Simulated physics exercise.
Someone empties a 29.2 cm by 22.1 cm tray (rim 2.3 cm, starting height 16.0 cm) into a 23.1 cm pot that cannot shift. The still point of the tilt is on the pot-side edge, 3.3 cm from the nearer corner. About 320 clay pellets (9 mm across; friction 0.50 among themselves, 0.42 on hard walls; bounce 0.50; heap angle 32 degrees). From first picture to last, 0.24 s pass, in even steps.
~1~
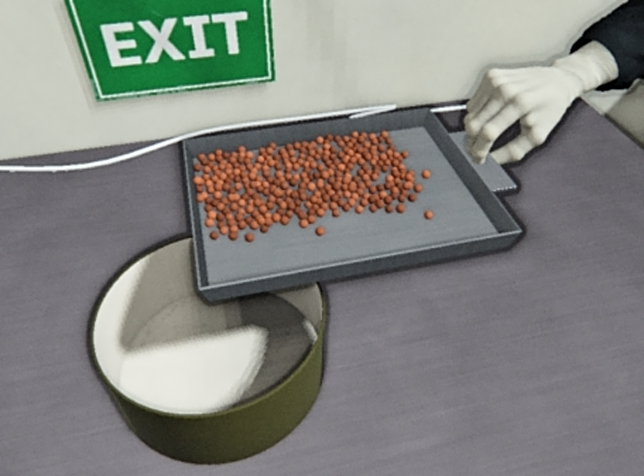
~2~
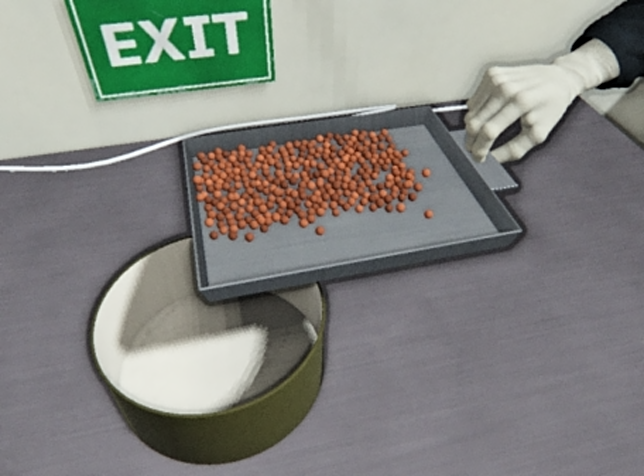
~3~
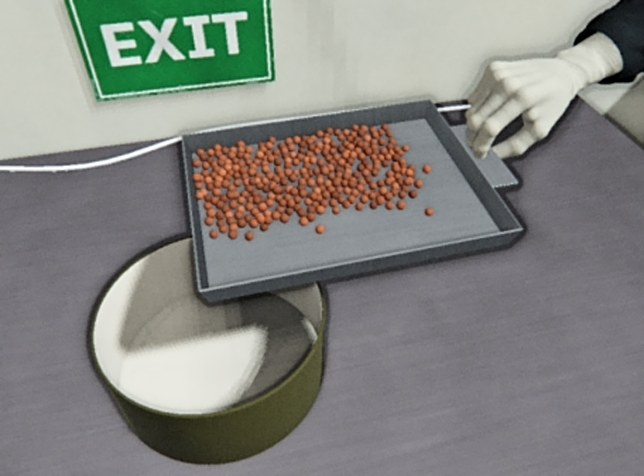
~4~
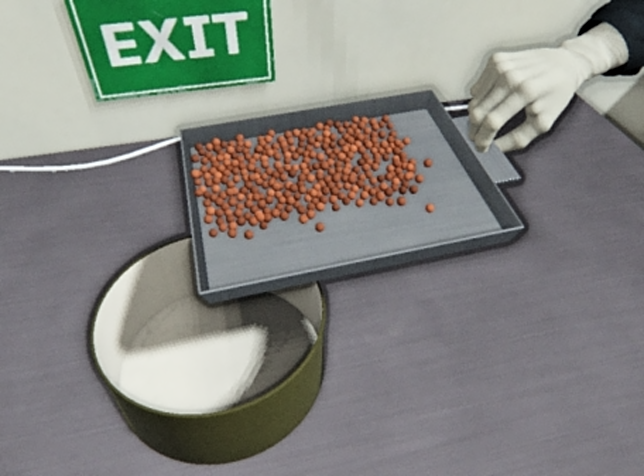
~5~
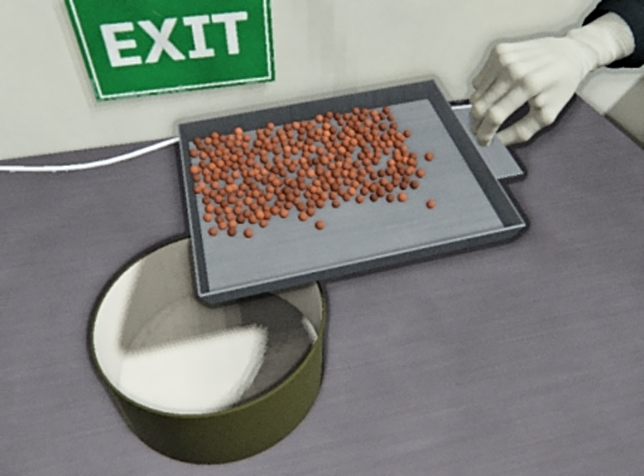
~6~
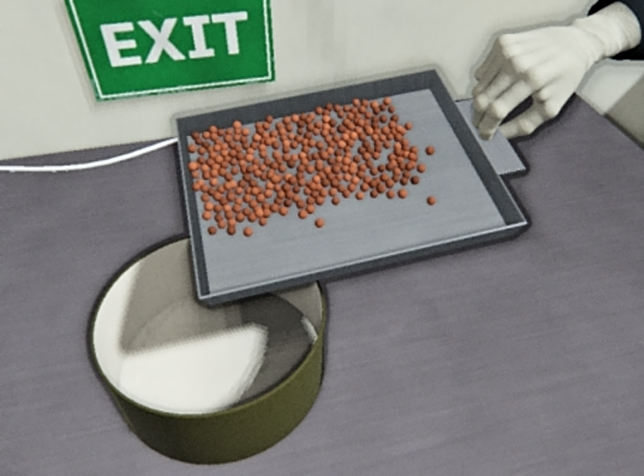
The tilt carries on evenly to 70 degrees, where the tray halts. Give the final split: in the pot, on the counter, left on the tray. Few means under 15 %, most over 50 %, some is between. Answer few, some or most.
Pot few, counter few, tray most.
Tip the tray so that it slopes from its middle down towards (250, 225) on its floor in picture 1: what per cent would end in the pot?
About 5 per cent.
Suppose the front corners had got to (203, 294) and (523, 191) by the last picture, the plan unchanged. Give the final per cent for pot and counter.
Pot 60, counter 0.
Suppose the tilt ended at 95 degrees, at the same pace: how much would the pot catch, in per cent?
In that case some 75 per cent.
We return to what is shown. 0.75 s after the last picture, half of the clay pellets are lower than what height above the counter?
Some 22 cm.
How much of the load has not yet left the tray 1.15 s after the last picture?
Some 95 per cent of the load.
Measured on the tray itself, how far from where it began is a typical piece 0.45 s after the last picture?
Some 9 cm.
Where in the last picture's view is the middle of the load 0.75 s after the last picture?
Near (278, 228).
Then, 0.45 s after the last picture, tilt 39 degrees; the tray holds 100 %, the pot 0 %.
Then, 0.75 s after the last picture, tilt 58 degrees; the tray holds 100 %, the pot 0 %.
Then, 1.15 s after the last picture, tilt 70 degrees; the tray holds 95 %, the pot 0 %.
In the end, pot 5 %, counter 0 %, tray 95 %.
